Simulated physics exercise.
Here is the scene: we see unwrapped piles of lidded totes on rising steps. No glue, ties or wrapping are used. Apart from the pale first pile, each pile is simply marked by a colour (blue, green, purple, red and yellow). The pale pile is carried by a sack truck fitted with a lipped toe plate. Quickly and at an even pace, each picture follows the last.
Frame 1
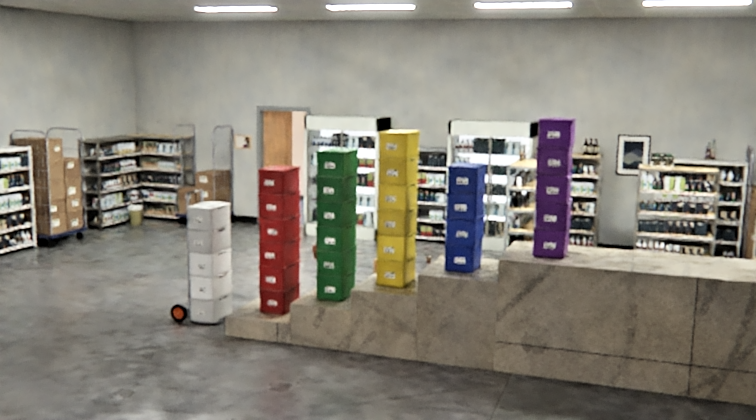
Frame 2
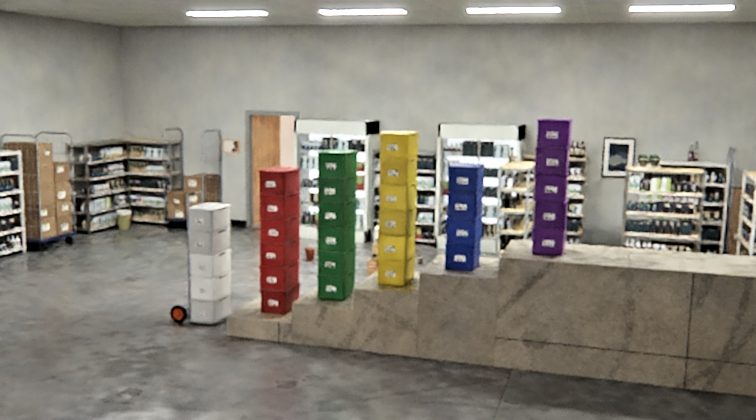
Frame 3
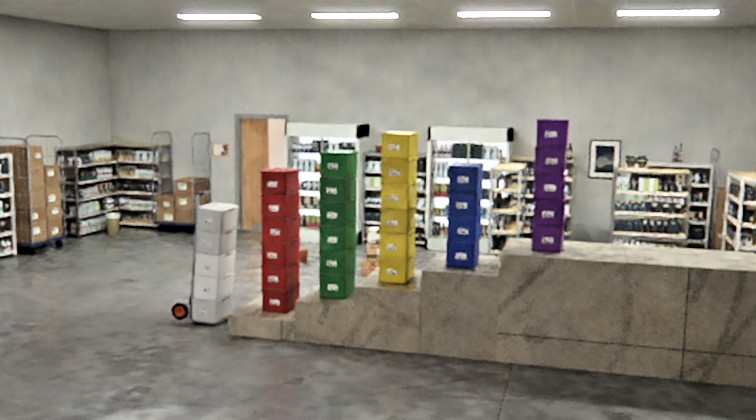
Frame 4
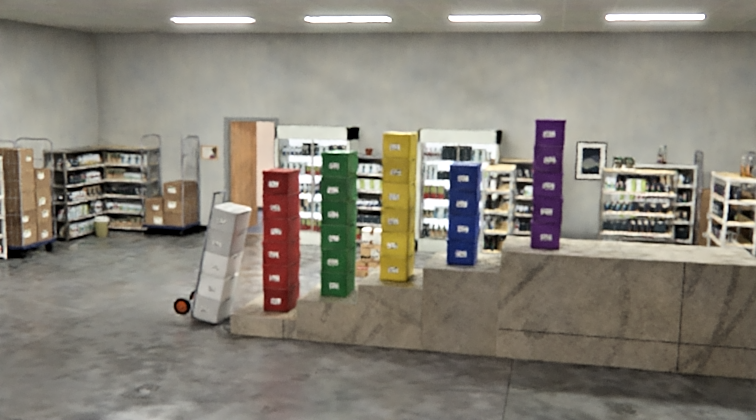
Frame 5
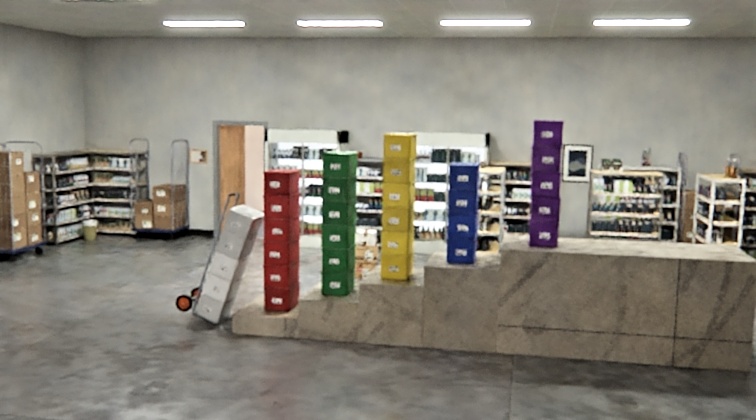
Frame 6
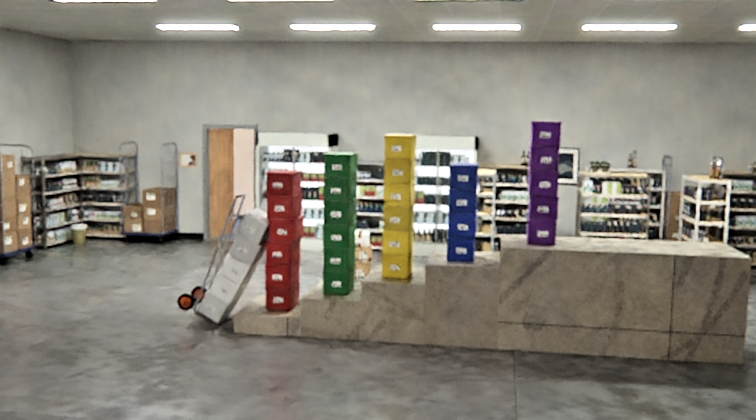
In a stockroom with shelving along the walls, colored stacks of lidded totes stand on rising stone steps while a hand truck holding a pale stack tilts steadily, its top leaning right toward the red stack.
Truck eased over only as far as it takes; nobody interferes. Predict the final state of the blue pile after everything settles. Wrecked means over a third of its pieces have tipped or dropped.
Final state: Wrecked.
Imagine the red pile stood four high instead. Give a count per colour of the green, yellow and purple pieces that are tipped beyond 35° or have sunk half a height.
Going pile by pile: Green 0, yellow 0, purple 0.
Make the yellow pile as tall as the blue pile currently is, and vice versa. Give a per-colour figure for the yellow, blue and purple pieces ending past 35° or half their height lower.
It comes to yellow 3, then blue 6, then purple 5.
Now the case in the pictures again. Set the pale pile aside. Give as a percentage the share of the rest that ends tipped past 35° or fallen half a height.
Something like 90 in a hundred.
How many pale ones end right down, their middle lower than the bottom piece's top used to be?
Pale piece tally: 1.
Soon after the last picture, 5 of the pale pile down; none of the 4 blue totes down (0 of 27 in all colours); top blue tote unmoved; top red tote leaning a little.
A little later, 5 of the pale pile down; none of the 4 blue totes down (0 of 27 in all colours); top blue tote unmoved; top red tote leaning well over, half its height lower.
Later still, 5 of the pale pile down; none of the 4 blue totes down (13 of 27 in all colours); top blue tote leaning clearly; top red tote leaning well over, about its own height lower.
After that, 5 of the pale pile down; 4 of the 4 blue totes down (24 of 27 in all colours); top blue tote leaning a little, about its own height lower; top purple tote leaning steeply, some two heights lower.
At rest, 5 of the pale pile down; 4 of the 4 blue totes down (24 of 27 in all colours); top blue tote about its own height lower; top purple tote on its side. As the last picture would show them, middles, top blue tote near (553, 207), top purple tote near (692, 234).
